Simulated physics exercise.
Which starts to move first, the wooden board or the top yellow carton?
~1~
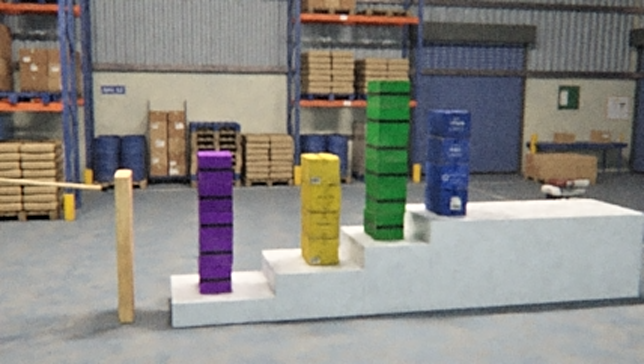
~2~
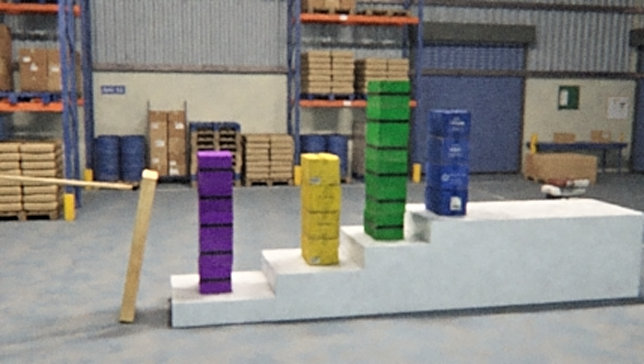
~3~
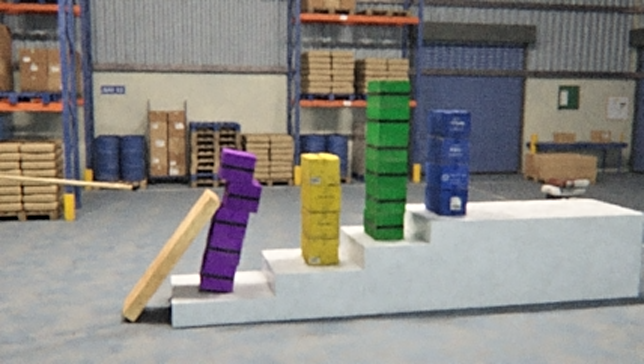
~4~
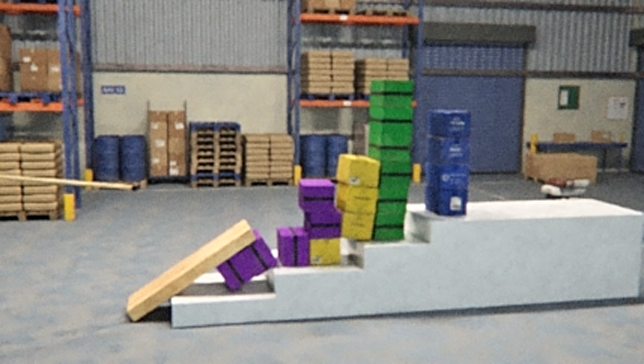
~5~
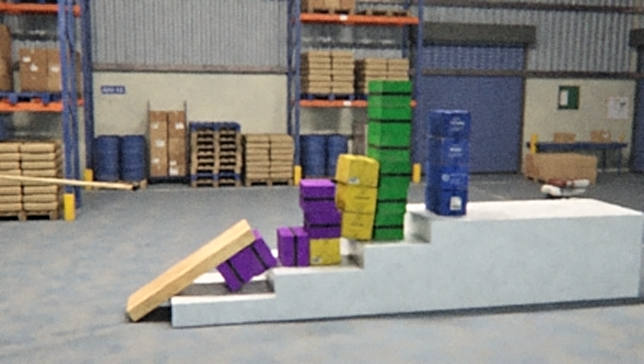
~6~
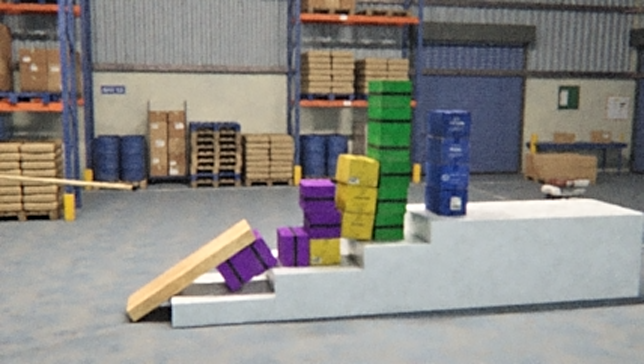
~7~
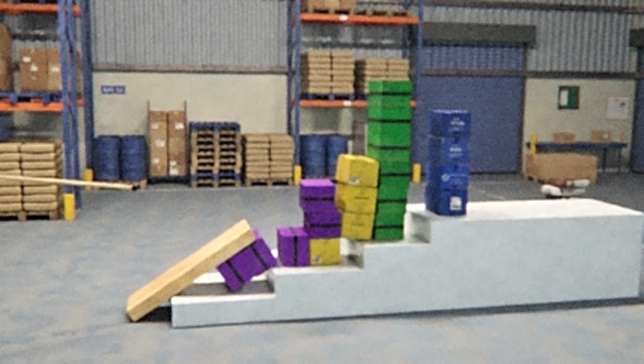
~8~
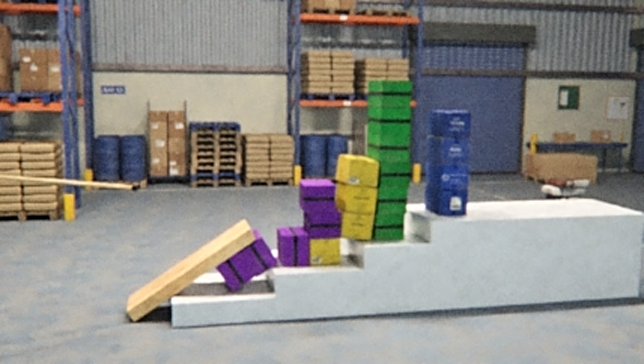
The wooden board starts to move first, leaning toward the purple column while the top yellow carton is still in place. The yellow carton shifts only later, as the purple cartons topple.
